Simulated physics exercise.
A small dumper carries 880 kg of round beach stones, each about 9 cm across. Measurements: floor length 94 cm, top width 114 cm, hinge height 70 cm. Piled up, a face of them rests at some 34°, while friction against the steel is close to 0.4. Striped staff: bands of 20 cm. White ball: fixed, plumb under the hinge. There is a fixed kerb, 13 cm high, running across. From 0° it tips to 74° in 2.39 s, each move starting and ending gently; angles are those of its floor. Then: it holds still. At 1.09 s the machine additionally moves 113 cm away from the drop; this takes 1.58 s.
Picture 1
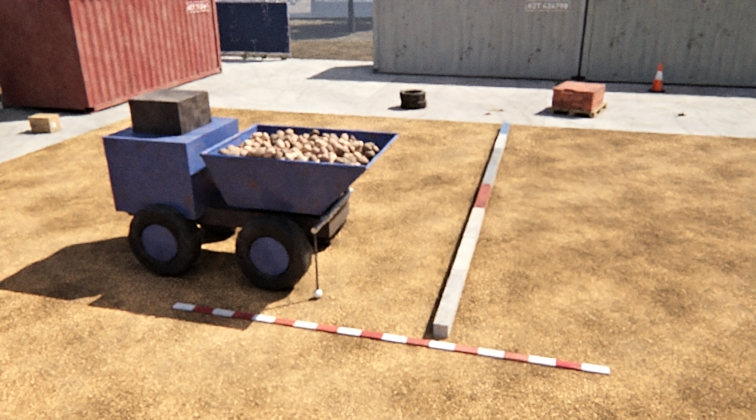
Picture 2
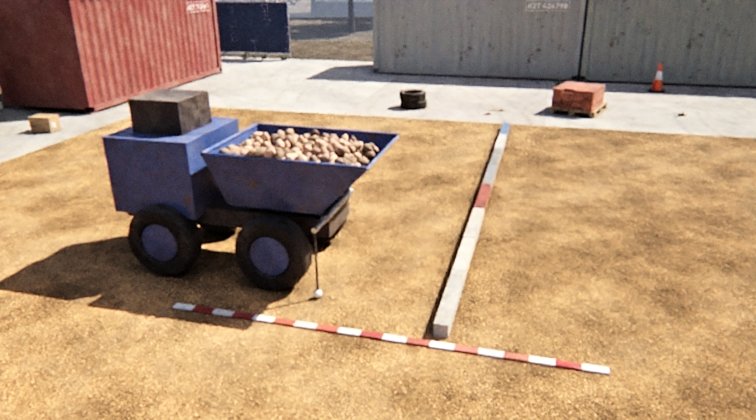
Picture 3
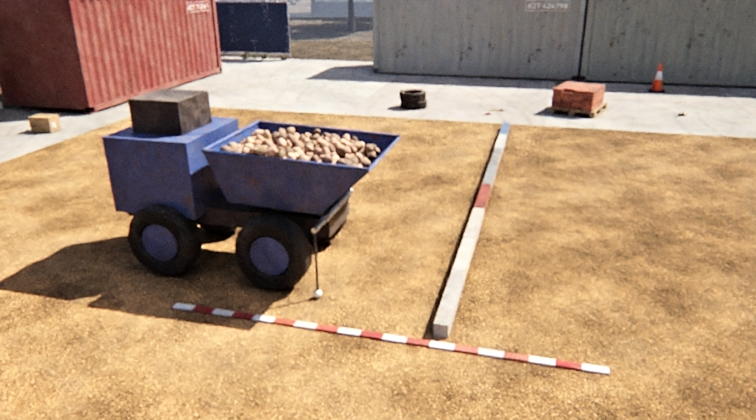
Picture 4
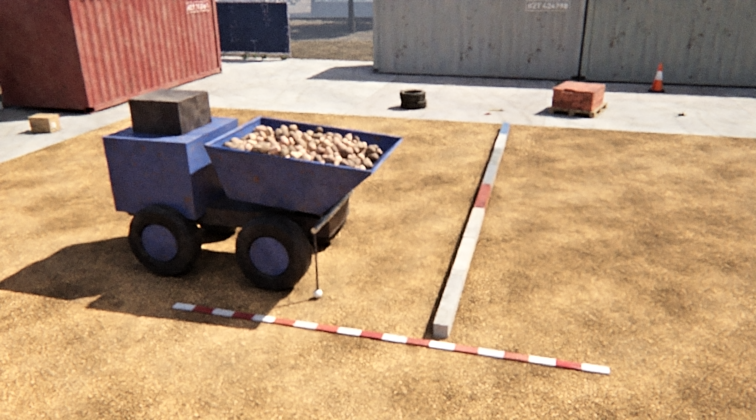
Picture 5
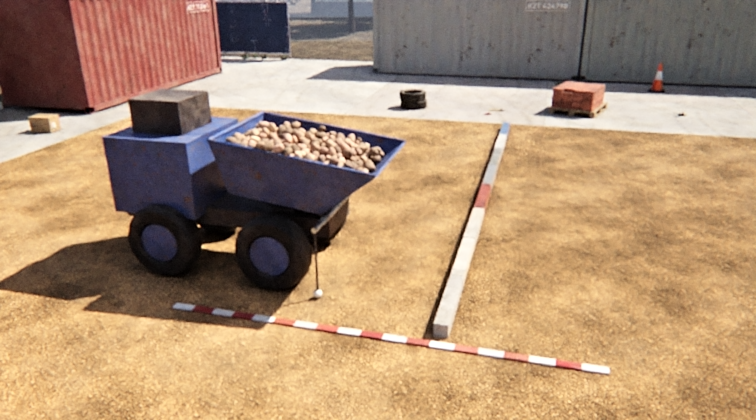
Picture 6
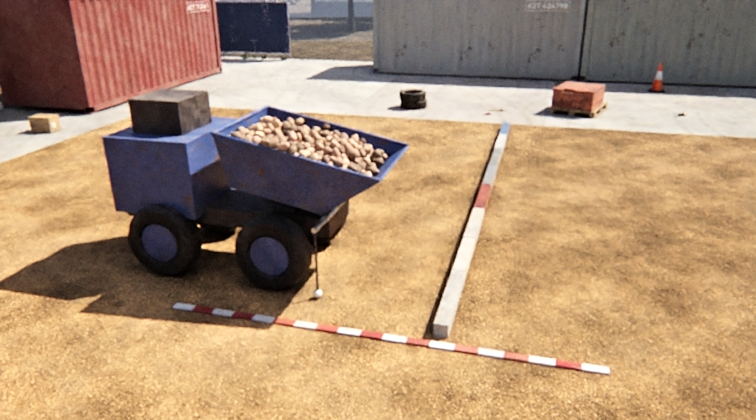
On a sandy yard in front of shipping containers, a small blue dumper loaded with round stones stood still beside a striped staff, then its bed slowly tilted a little toward the right.
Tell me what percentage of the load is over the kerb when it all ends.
I would put it at 0 %.
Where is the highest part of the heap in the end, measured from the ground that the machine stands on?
Around 32 cm above it, I'd say.
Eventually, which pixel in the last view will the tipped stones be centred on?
(367, 264).
A little later the floor is at 62°; 76 % in the body, 24 % on this side of the kerb; the foremost stones are at (435, 278).
Then the floor is at 74°; 15 % in the body, 84 % on this side of the kerb, 1 % over the kerb; the foremost stones are at (462, 287).
Later still the floor is at 74°; 1 % in the body, 98 % on this side of the kerb, 1 % over the kerb; the foremost stones are at (470, 292).
In the end the floor is at 74°; 0 % in the body, 99 % on this side of the kerb, 1 % over the kerb; the foremost stones are at (470, 292).
